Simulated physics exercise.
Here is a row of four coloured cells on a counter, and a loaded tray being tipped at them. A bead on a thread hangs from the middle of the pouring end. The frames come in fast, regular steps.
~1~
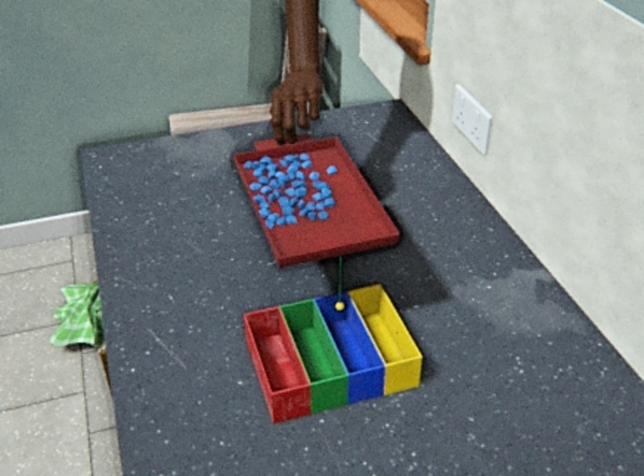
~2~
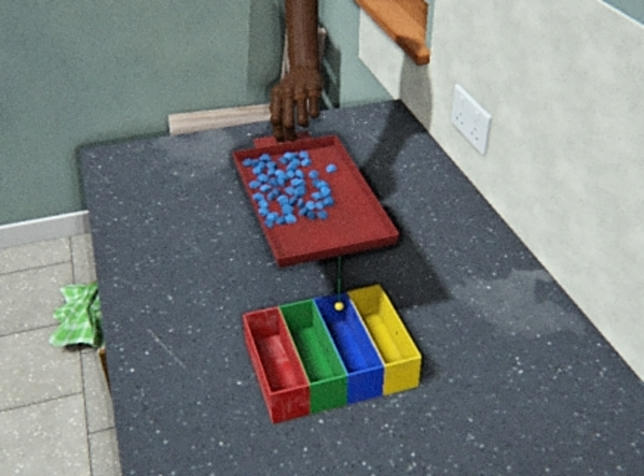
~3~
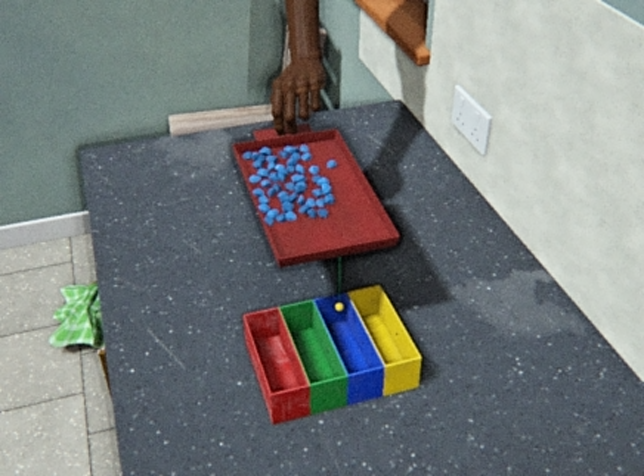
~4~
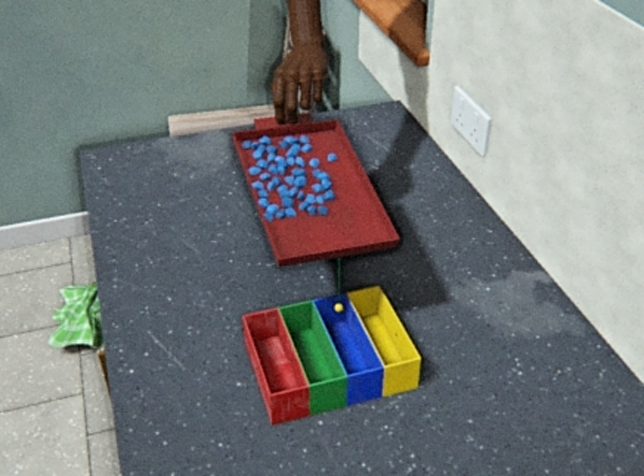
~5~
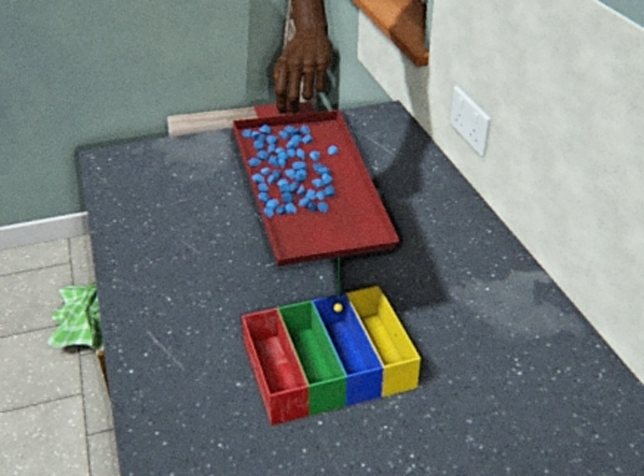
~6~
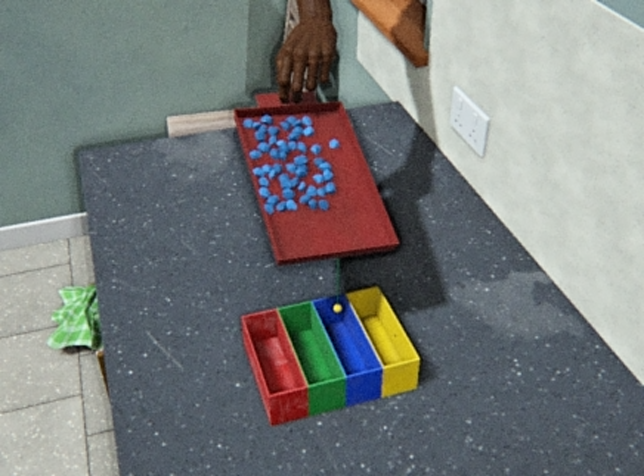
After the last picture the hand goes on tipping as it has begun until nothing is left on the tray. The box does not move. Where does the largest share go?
Fullest: The yellow cell.
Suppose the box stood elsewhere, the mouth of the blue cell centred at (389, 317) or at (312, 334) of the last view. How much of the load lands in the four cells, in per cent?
Near 100 % and 30 %.
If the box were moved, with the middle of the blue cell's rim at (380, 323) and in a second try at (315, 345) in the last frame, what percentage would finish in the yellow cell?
About 20 and 20 per cent.
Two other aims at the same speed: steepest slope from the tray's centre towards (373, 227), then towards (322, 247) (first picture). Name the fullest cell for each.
The first try: Yellow. The second: The green one.
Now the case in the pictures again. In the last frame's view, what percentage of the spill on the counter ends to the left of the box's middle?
Near 0 %.
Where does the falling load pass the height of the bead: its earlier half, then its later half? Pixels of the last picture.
At about (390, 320), then at (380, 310).
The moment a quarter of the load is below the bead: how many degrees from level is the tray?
Roughly 80°.
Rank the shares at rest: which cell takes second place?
Next in line is the blue one.
Soon after the last picture, tray tipped steeply; most on the tray; about a quarter falling or outside the box.
A little later, tray tipped past a quarter turn; about a quarter on the tray; about a quarter in the yellow cell; a small part in the blue cell; about a third falling or outside the box.
Later still, tray tipped past a quarter turn; about half in the yellow cell; about a quarter in the blue cell; about a third falling or outside the box.
At rest, tray tipped past a quarter turn; about half in the yellow cell; about a quarter in the blue cell; none in the red cell; none in the green cell; about a third outside the box.
